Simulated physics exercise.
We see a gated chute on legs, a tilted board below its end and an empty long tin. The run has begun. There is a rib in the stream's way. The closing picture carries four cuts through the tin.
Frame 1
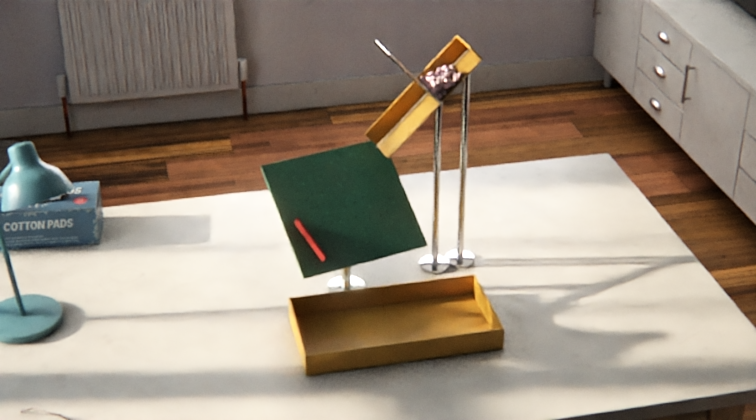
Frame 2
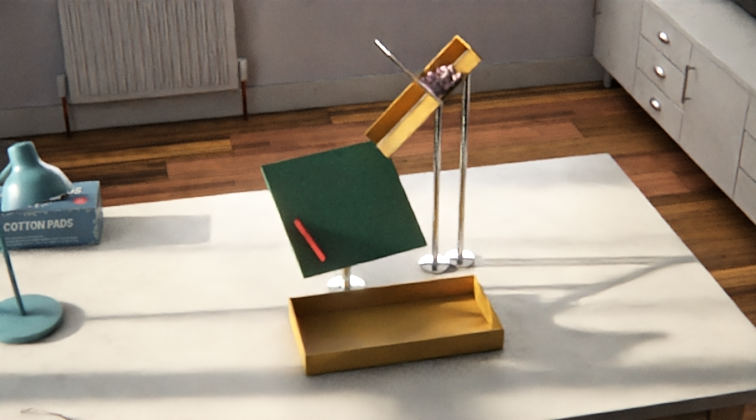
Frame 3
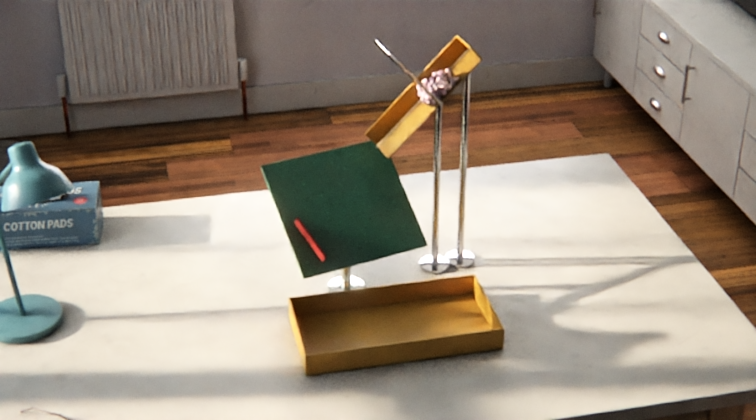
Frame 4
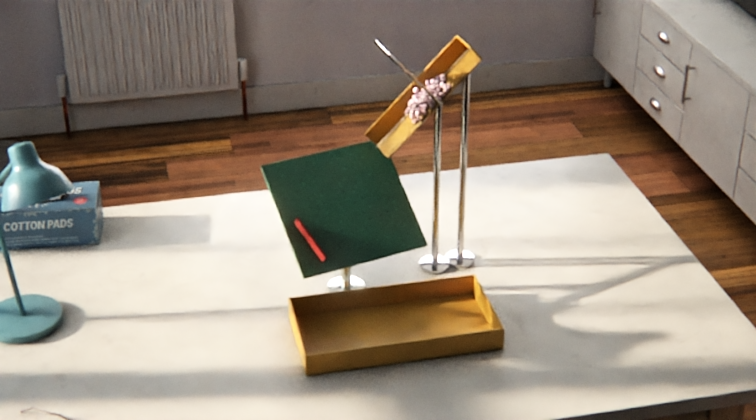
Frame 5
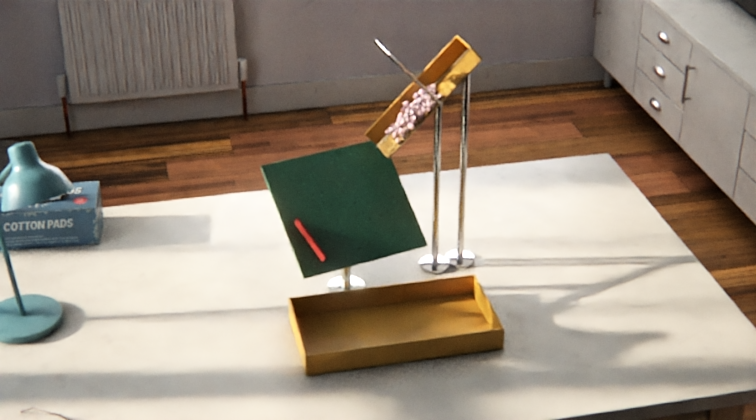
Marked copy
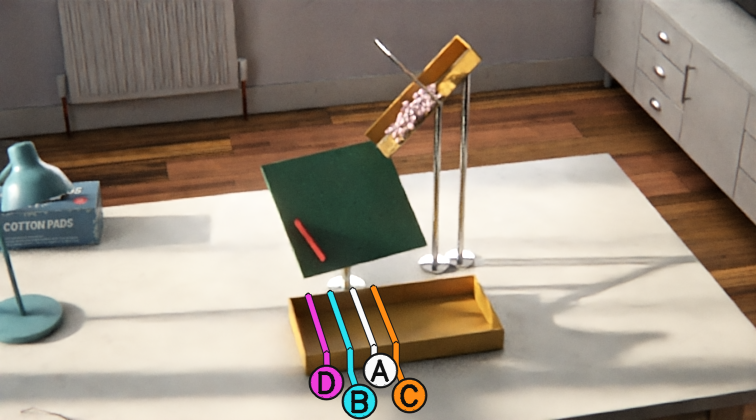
A green board with a red strip sat tilted above an empty yellow tin, and behind it a clump of small pinkish beads slid down a sloping yellow chute on metal legs, spreading out as it went.
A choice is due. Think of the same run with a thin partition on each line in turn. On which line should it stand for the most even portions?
Choose A.
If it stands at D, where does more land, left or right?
The right side.
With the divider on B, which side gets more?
The right side.
On the marked copy, line A crosses the front rim at (373, 346); line B crosses the front rim at (349, 349); line C crosses the front rim at (395, 343); line D crosses the front rim at (326, 352).
For line A, of what is caught, close to two thirds on the left of the divider, close to a quarter on the right.
For line B, of what is caught, a small share on the left of the divider, the bulk on the right.
For line C, of what is caught, the bulk on the left of the divider, a small share on the right.
For line D, of what is caught, a small share on the left of the divider, all but a few on the right.
